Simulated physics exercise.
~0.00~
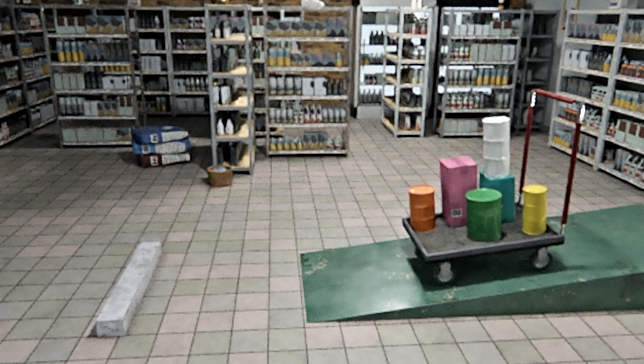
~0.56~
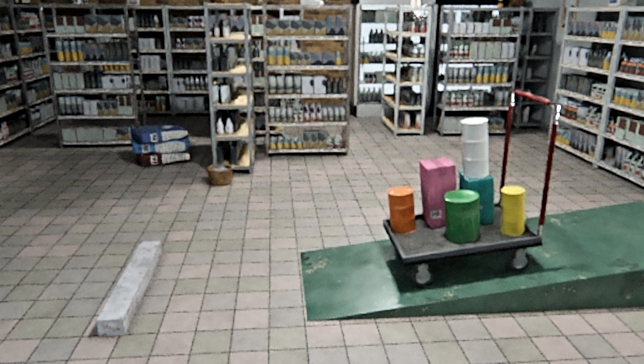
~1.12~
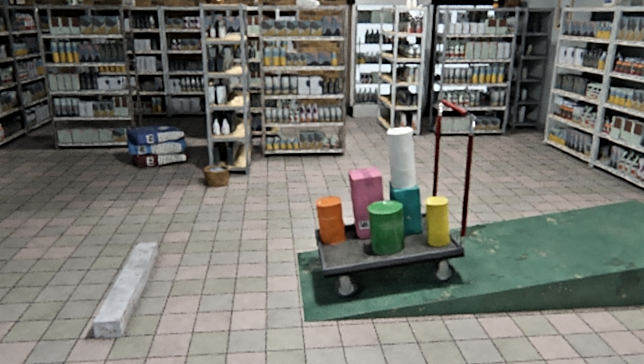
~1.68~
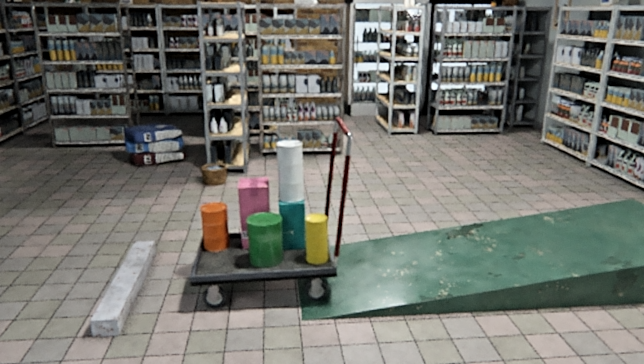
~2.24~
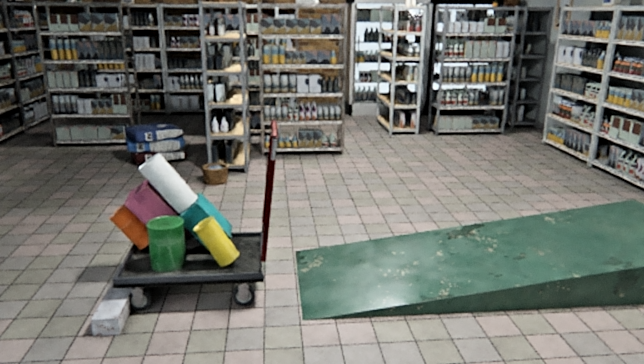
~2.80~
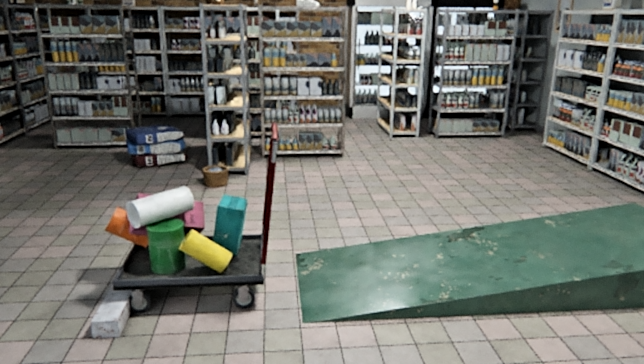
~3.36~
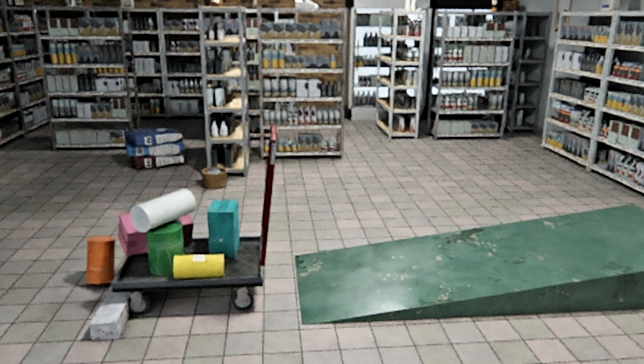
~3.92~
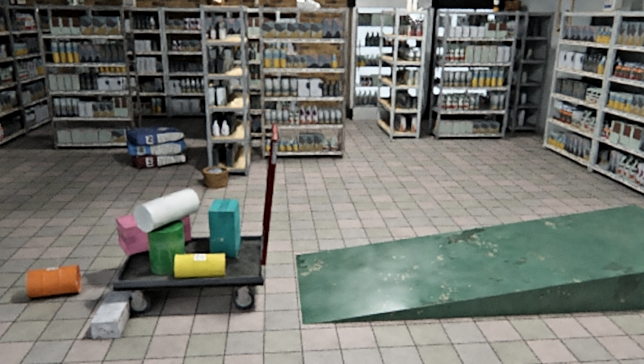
Trolley of colourful containers rolling left down a green ramp, stopping abruptly at a kerb, toppling several and spilling the orange canister onto the floor.
